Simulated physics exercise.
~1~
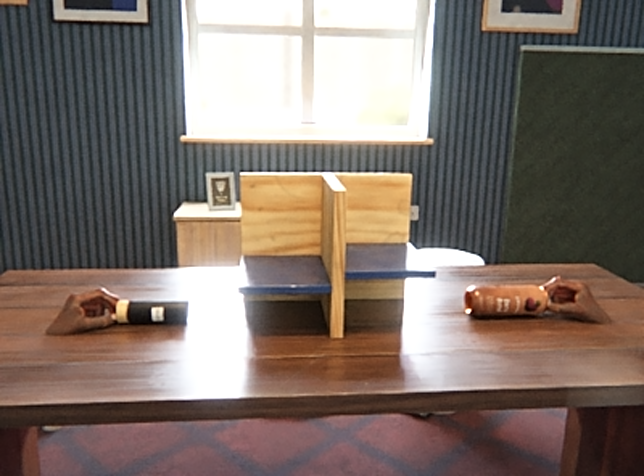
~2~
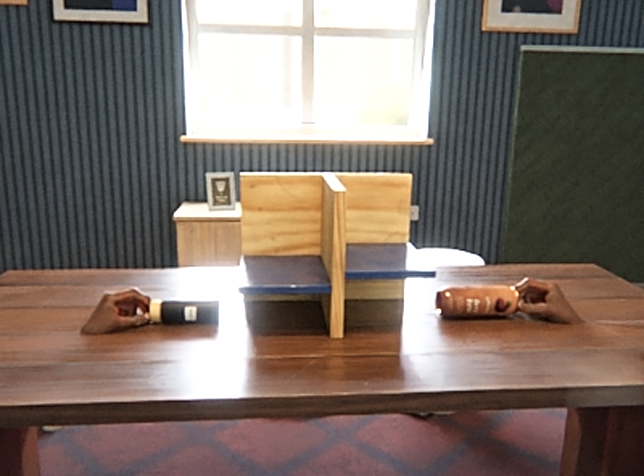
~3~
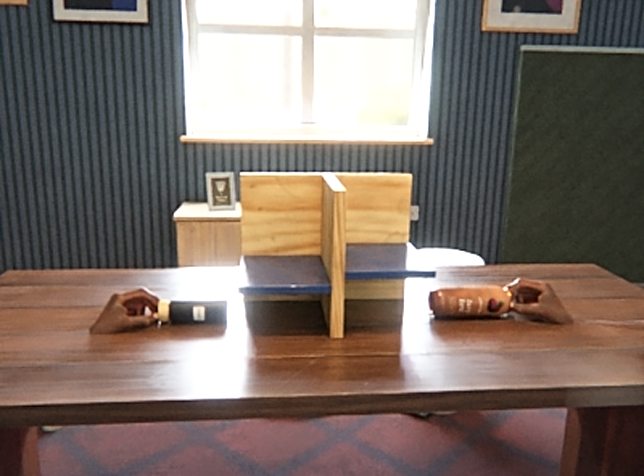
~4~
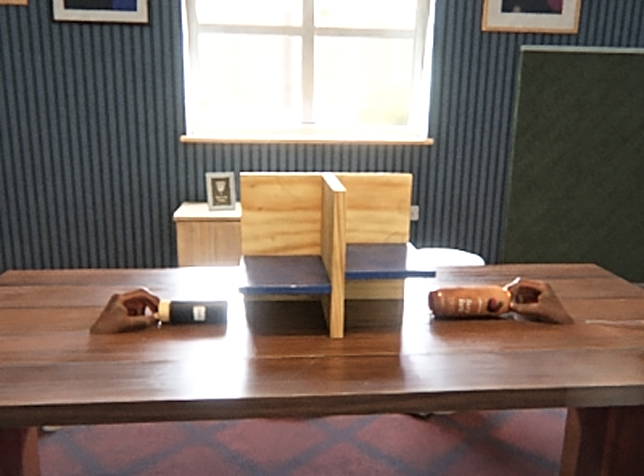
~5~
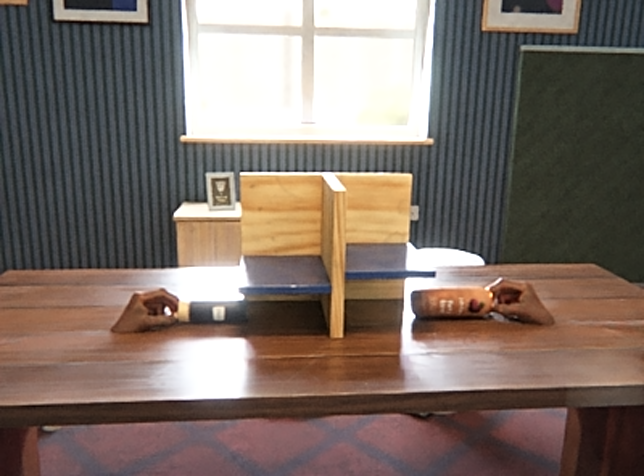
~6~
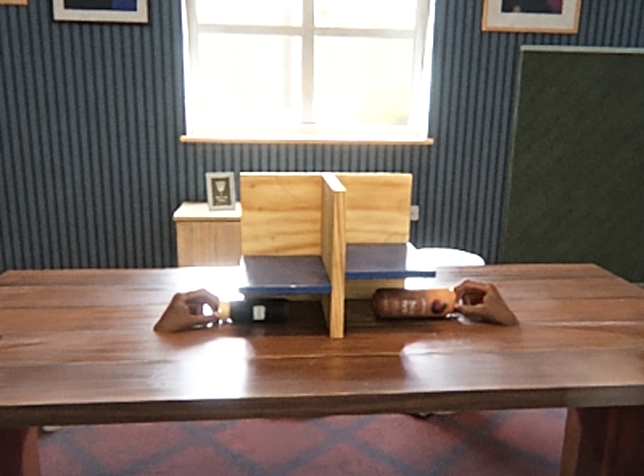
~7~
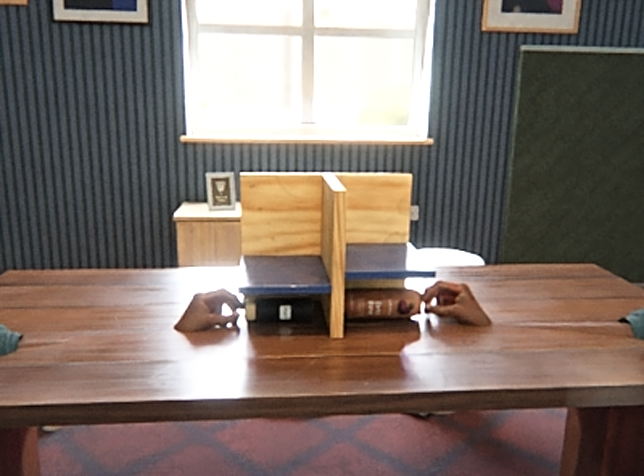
In a room with dark ribbed walls and a bright window, a still, front-on view shows a long brown wooden table. A low rack of pale wood panels and dark, blue-edged shelves stands at its centre, with a black container lying on its side to the left and an orange-brown one on its side to the right, each held by a hand. The hands push both inward, then pause briefly. They push on, bringing the containers to the rack's openings. Both slide beneath the shelves from opposite sides and end up under them, the hands still at their outer ends.
